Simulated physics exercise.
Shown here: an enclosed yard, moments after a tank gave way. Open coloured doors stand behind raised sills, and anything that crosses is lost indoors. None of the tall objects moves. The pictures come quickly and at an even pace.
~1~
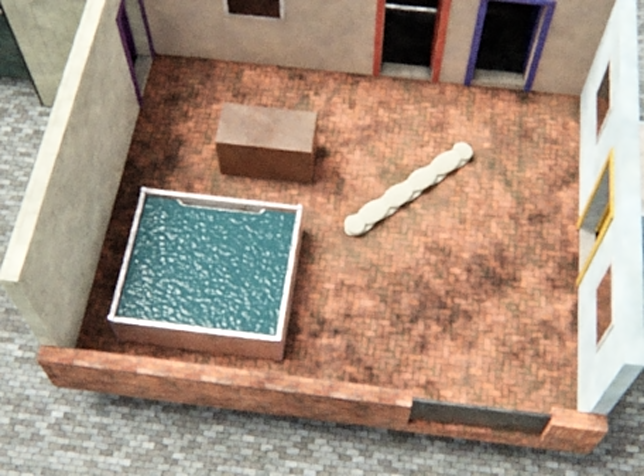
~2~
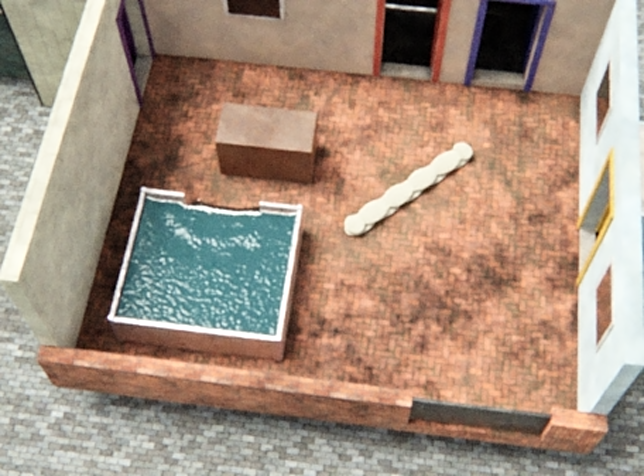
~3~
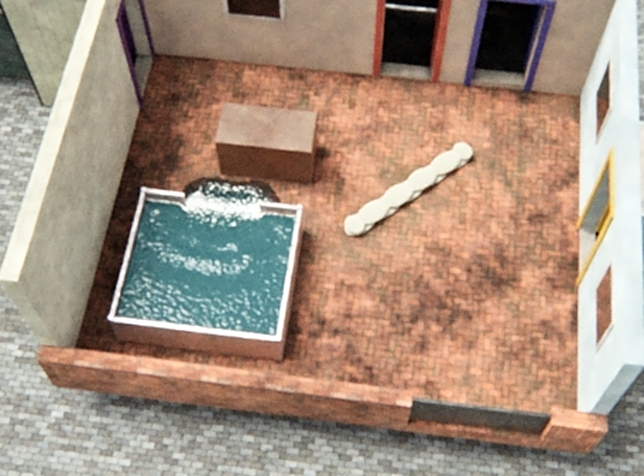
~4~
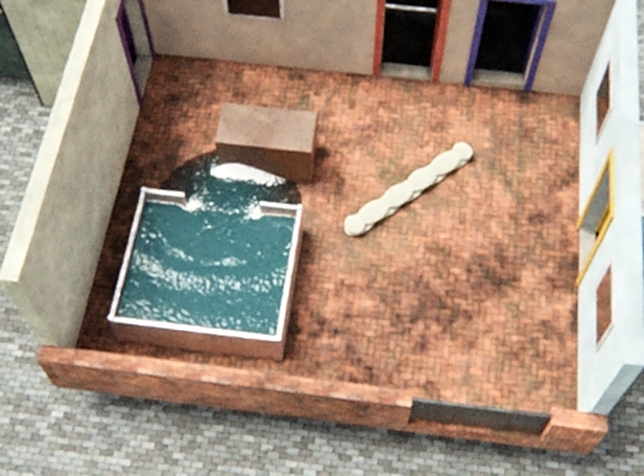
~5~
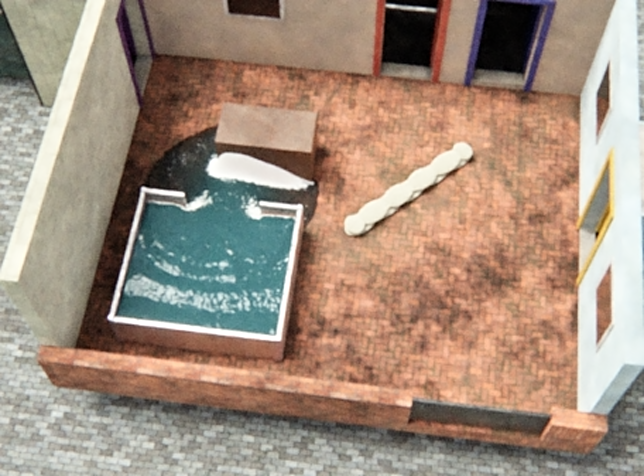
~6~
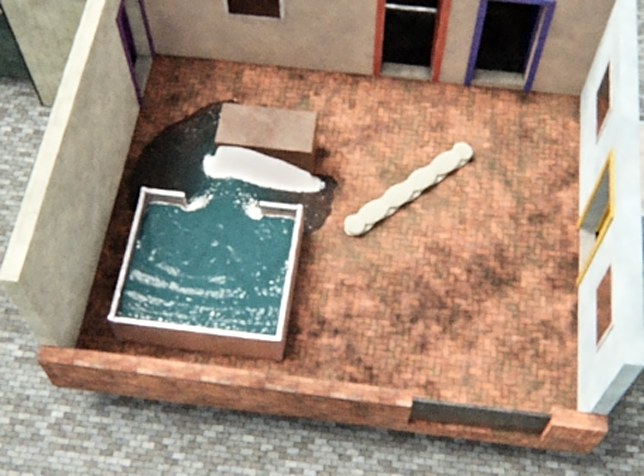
Water poured through a gap in the far side of an open tank in a brick-paved yard, foamed up against a brown block, and spread around it in a dark sheet toward the left wall.
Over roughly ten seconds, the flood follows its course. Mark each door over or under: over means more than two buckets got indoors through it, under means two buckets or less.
Yellow door - under, red door - over, blue door - under, purple door - over.
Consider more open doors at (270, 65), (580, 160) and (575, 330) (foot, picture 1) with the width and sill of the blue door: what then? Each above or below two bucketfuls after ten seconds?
Taking them as listed, the first doesn't reach the limit, the second doesn't reach the limit and the third doesn't reach the limit.
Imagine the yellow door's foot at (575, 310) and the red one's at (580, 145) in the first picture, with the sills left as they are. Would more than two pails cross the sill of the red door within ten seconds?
The red door exceeds it.
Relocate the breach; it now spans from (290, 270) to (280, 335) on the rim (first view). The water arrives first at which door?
Answer - the yellow door.
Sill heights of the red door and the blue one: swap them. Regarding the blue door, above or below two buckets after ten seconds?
In that case the blue door overshoots.
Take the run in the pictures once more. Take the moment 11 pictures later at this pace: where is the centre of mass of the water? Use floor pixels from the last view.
Somewhere near (225, 235).
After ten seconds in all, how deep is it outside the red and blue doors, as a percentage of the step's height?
Depth ratios, approx.: 140 and 70 percent.
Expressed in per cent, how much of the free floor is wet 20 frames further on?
Estimate: Near 65 %.
A moment on, water covers 20 % of the floor; the yellow door not reached, the red door not reached, the blue door not reached, the purple door wet at the sill, nothing in.
Next, water covers 35 % of the floor; the yellow door not reached, the red door not reached, the blue door not reached, the purple door under two buckets in.
Then, water covers 65 % of the floor; the yellow door not reached, the red door under two buckets in, the blue door wet at the sill, nothing in, the purple door over two buckets in.
Later, water covers 85 % of the floor; the yellow door wet at the sill, nothing in, the red door over two buckets in, the blue door under two buckets in, the purple door far over two buckets in.
In the end, water covers 95 % of the floor; the yellow door wet at the sill, nothing in, the red door far over two buckets in, the blue door under two buckets in, the purple door far over two buckets in.
